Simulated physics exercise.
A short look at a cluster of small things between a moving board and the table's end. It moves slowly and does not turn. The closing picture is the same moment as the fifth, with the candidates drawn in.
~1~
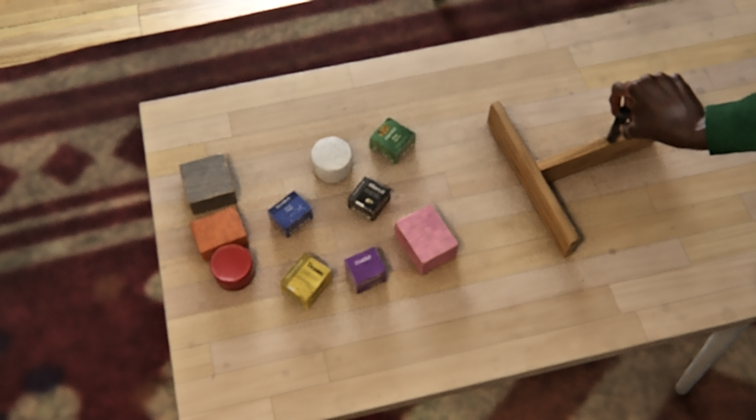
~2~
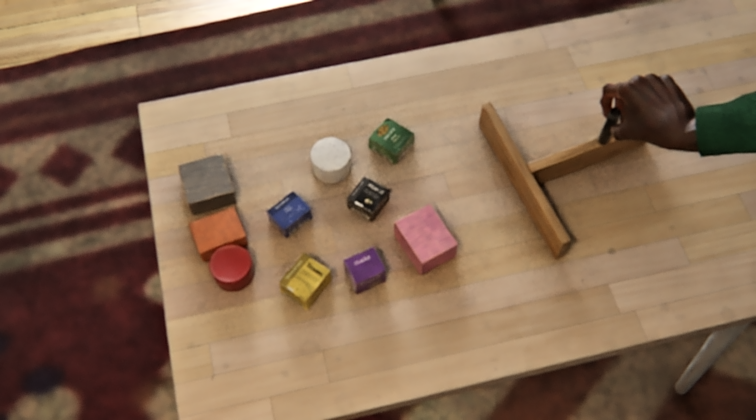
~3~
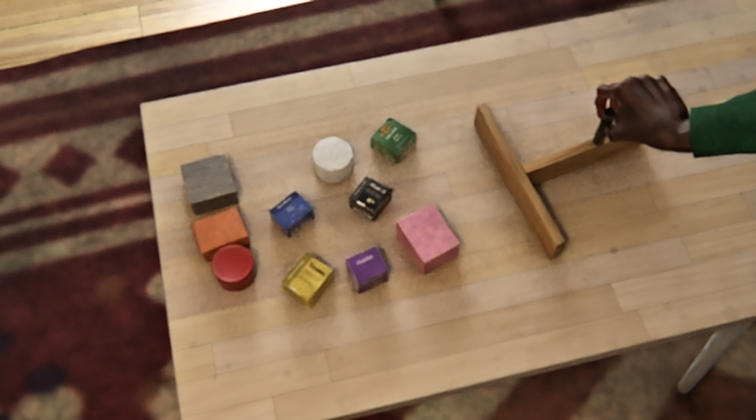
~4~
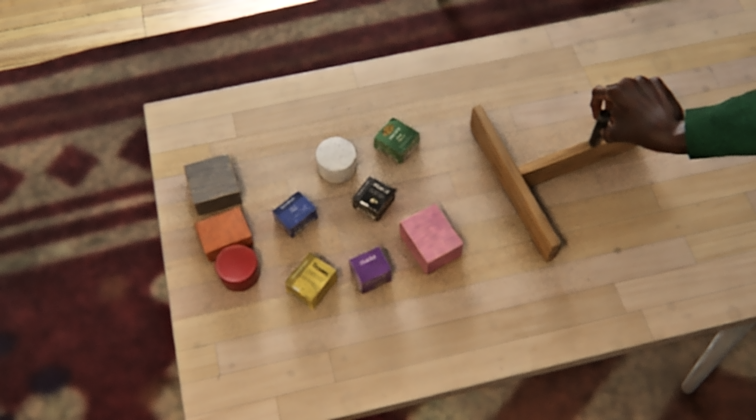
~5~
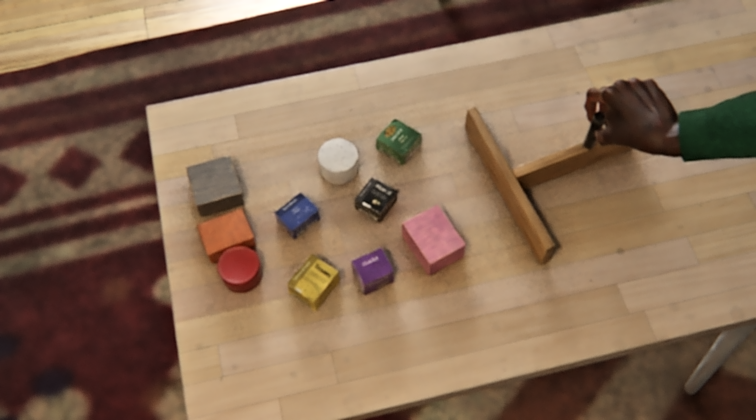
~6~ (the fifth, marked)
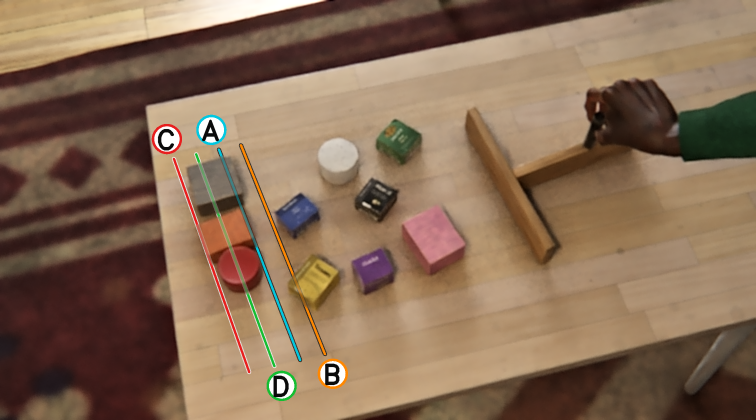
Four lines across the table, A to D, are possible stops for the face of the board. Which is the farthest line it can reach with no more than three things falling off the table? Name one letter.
Stop at D.
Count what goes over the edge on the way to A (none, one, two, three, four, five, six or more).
One.
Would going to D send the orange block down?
By then, yes.
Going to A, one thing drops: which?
It is the orange block.
On the marked copy, A at (257, 248); B at (280, 243); C at (209, 258); D at (233, 253).
Taking D. A third of the way, board (411, 196); green packet (354, 141); white pot (326, 165).
Two thirds of the way, board (311, 218); orange block (210, 239); yellow box (232, 307).
When it is over, board (231, 235); yellow box over the edge; orange block over the edge; two fallen.
As for the rest, A is within the limit but short; B is within the limit but short; C drops five.
